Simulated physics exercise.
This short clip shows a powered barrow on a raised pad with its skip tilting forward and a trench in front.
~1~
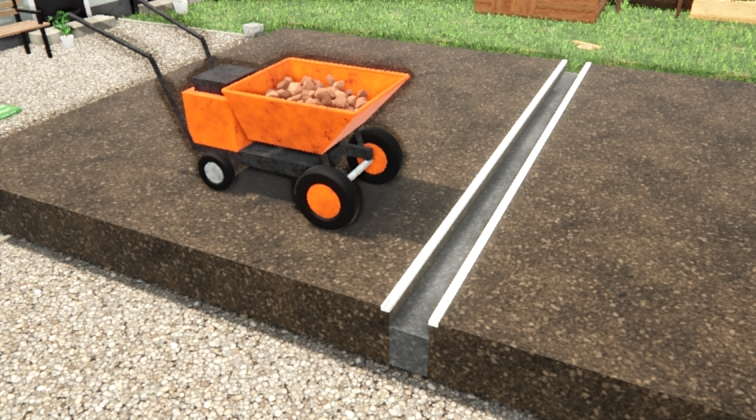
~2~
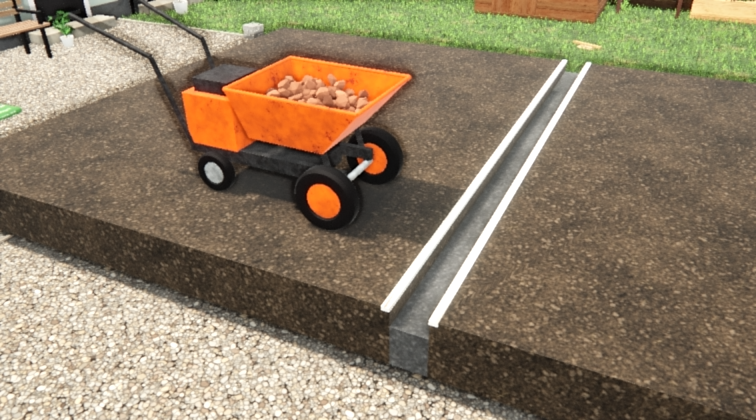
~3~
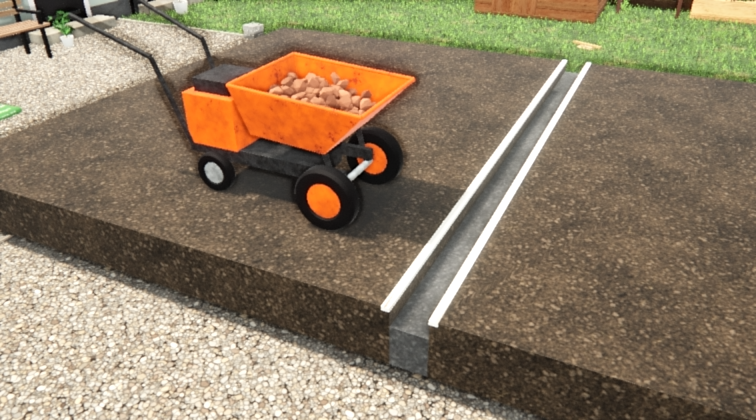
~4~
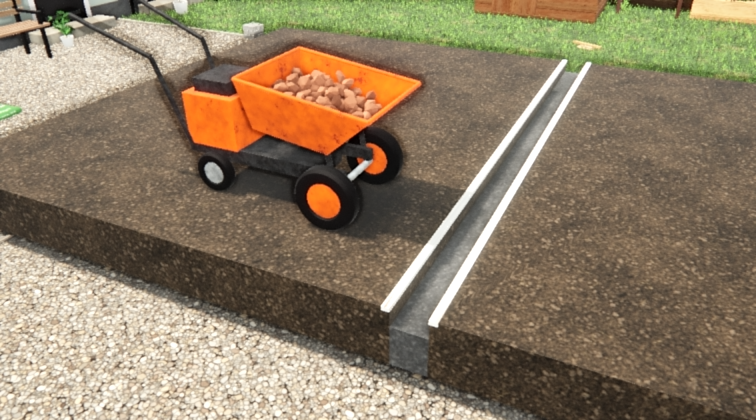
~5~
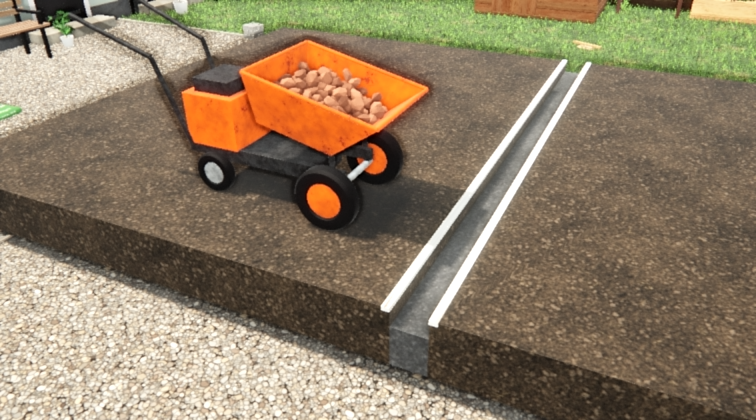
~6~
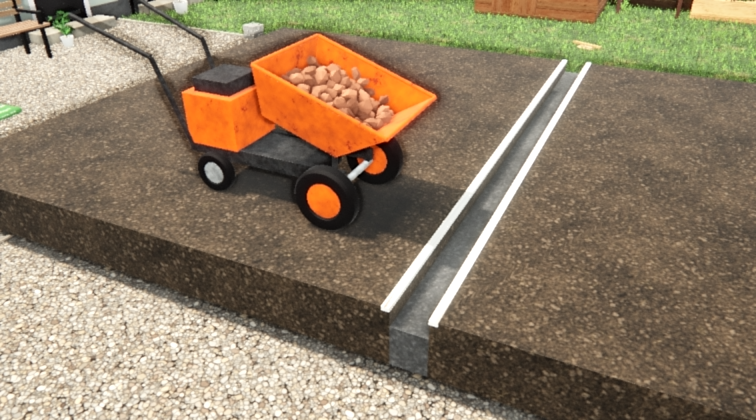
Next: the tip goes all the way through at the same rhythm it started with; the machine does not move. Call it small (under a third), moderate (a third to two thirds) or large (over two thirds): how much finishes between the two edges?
Moderate.
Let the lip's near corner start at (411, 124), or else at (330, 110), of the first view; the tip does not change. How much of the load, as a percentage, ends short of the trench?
Around 0 and 20 per cent respectively.
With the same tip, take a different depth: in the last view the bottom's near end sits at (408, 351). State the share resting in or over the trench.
Near 80 %.
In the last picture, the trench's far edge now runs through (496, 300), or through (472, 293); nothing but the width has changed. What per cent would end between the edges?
Result, try 1: 90 in a hundred; try 2: 70 in a hundred.
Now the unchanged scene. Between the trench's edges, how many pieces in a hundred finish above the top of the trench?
30 per cent or so.
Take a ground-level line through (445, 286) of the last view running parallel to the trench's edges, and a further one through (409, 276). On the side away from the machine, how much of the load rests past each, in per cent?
That's 20 in a hundred for the first and 70 in a hundred for the second.
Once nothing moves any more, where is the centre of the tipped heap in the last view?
Last view, centre at rest - approx. (467, 233).
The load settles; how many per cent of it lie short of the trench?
I'd put it at some 5 per cent of the load.
Just after the last frame, skip tipped steeply; every one in the skip.
A moment on, skip tipped right over; roughly half in the skip; just a few short of the trench; roughly a third in or heaped over the trench; just a few beyond it.
Further on, skip tipped right over; roughly a quarter in the skip; just a few short of the trench; roughly half in or heaped over the trench; about a tenth beyond it.
When it is over, skip tipped right over; roughly a quarter in the skip; just a few short of the trench; roughly half in or heaped over the trench; about a tenth beyond it.
